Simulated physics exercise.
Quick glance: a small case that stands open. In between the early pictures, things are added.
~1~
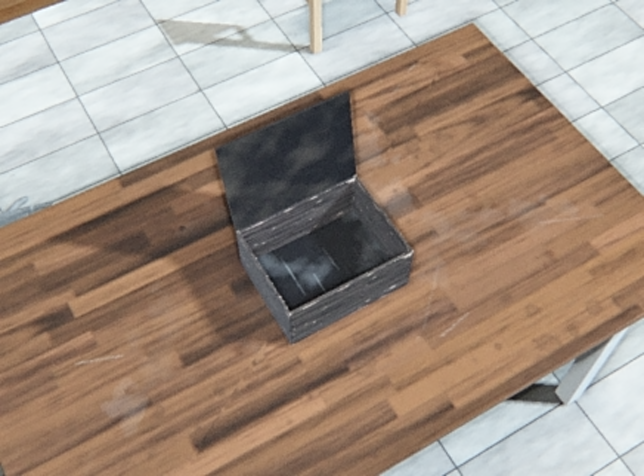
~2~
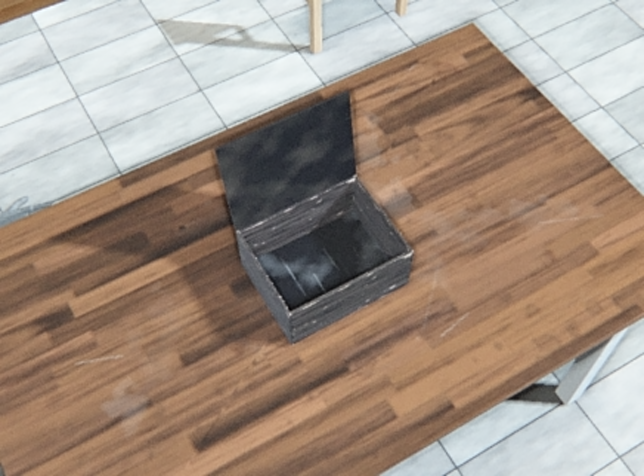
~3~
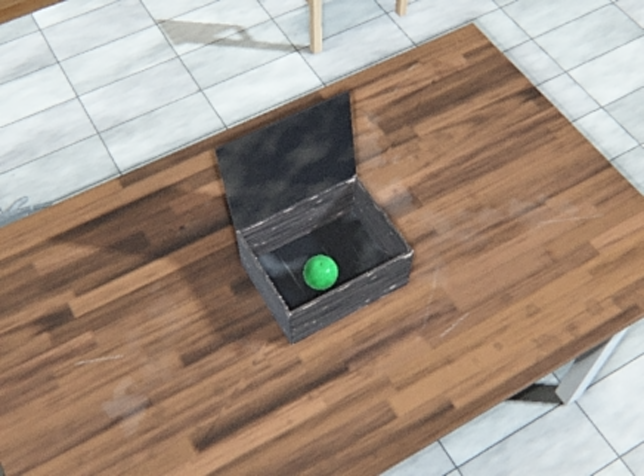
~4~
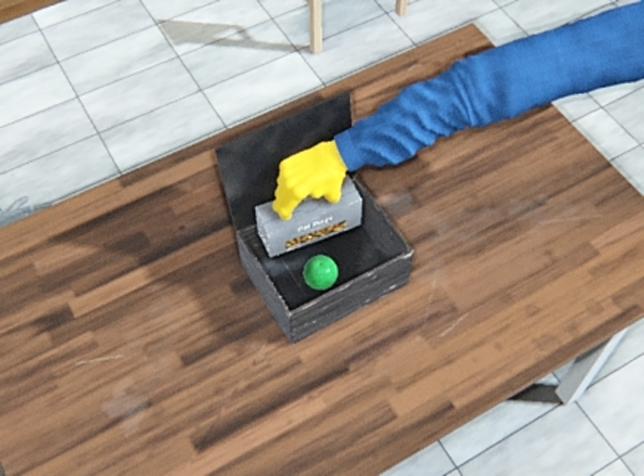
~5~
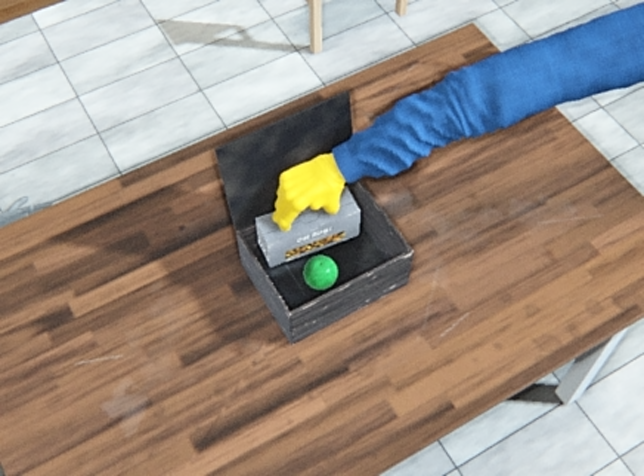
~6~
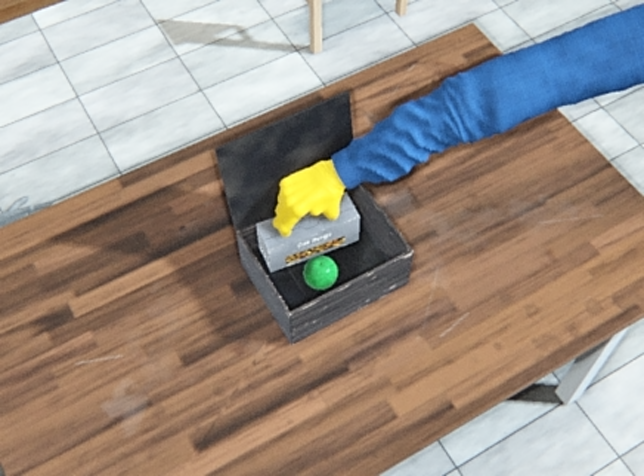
A yellow-gloved hand on a blue-sleeved arm reaches in from the right over an open dark case on a wooden table, seen from above at an angle, with pale tiles beyond. The case first shows only dark contents, then a round green apple appears inside near the front. The hand, now holding a grey carton behind the apple, lowers it slightly into the case and keeps its grip, while the camera stays still.
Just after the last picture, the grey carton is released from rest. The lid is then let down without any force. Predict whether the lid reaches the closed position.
The lid is going to go down completely.
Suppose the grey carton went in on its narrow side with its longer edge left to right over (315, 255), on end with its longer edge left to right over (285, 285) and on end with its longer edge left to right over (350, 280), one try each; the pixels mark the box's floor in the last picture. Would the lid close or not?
Trial 1: Lid fully lowered. Trial 2: Lid propped open. Trial 3: Lid propped open.
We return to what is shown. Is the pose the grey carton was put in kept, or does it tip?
Simply put, the grey carton gets tilted.
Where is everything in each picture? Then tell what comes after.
The last thing is not in view yet, in the first frame.
The last thing is not in view yet, in the second frame.
The last thing is not in view yet; green apple (320, 273), in the third frame.
Coming down; grey carton (309, 216); green apple (320, 273), in the fourth frame.
Coming down; grey carton (308, 227); green apple (320, 273), in the fifth frame.
Put in, still held; grey carton (309, 232); green apple (320, 273), in the sixth frame.
Then, 0.30 s past the last view, grey carton on its side near (310, 252); green apple displaced a little.
Then, 1.30 s past the last view, lid 81° above the rim; grey carton on its side near (313, 256); green apple displaced a little.
Then, 1.70 s past the last view, lid 46° above the rim; grey carton on its side near (313, 256); green apple displaced a little.
Then, 2.00 s past the last view, lid 5° above the rim; grey carton on its side near (313, 256); green apple displaced a little.
Finally, lid shut; down or leaning hard in the box, grey carton; moved from the start, green apple. Final places as the last picture's camera would see them, grey carton near (313, 256).
